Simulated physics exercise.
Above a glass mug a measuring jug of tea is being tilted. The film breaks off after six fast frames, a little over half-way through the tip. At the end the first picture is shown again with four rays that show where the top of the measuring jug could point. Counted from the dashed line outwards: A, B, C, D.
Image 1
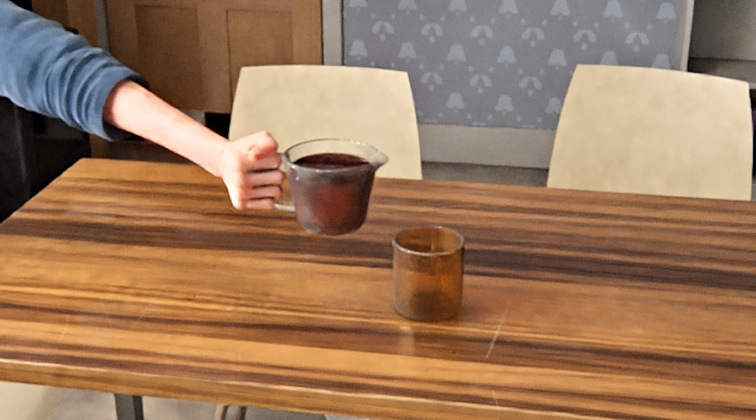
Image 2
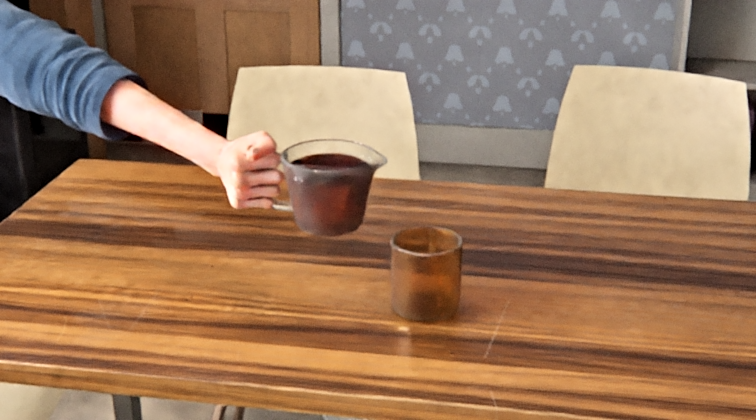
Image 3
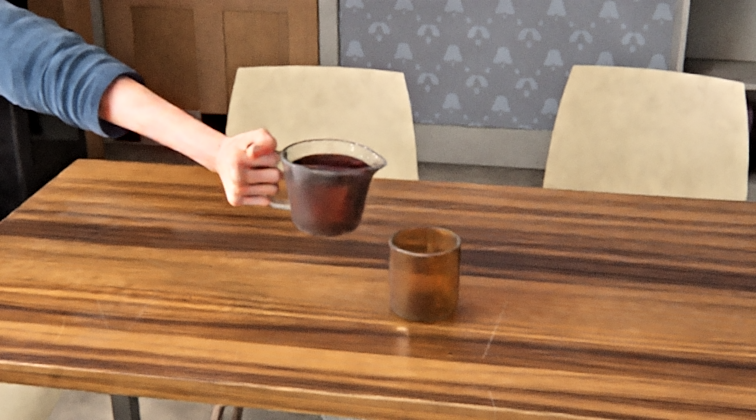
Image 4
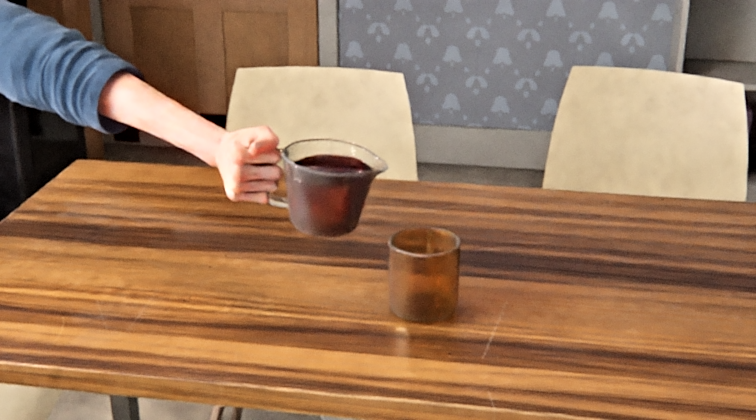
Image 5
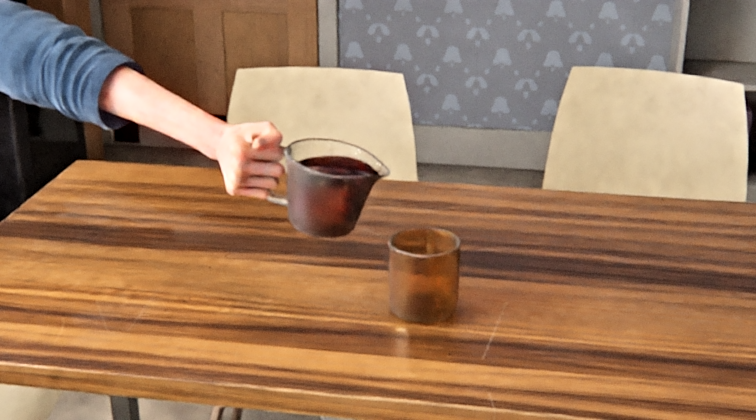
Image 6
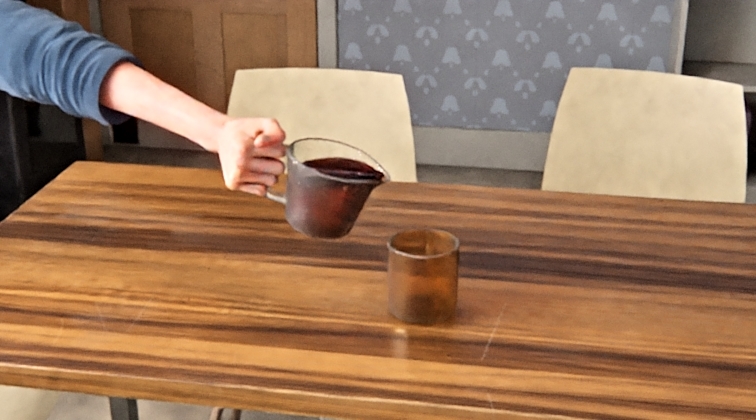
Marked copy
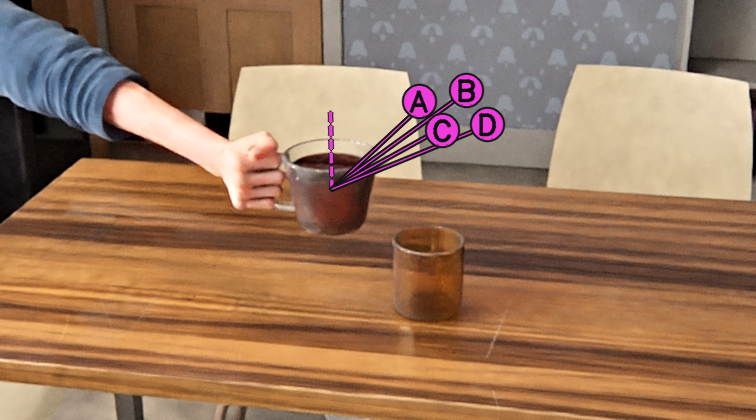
At first, a hand holds a clear measuring jug of dark reddish tea nearly upright above a wooden table, to the left of an amber-looking glass mug. Then the hand slowly tilts the jug slightly to the right, its lip dipping toward the mug, while the tea stays inside.
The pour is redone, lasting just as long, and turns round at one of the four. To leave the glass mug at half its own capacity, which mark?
B.
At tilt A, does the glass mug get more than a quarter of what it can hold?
Yes, it does.
On the marked copy, A at (409, 116); B at (453, 101); C at (426, 137); D at (472, 131).
If A is chosen, the glass mug ends with about 40 % of what it can hold.
If B is chosen, the glass mug ends with about 51 % of what it can hold.
If C is chosen, the glass mug ends with about 62 % of what it can hold.
If D is chosen, the glass mug ends with about 71 % of what it can hold; 4 % of the tea is spilt.
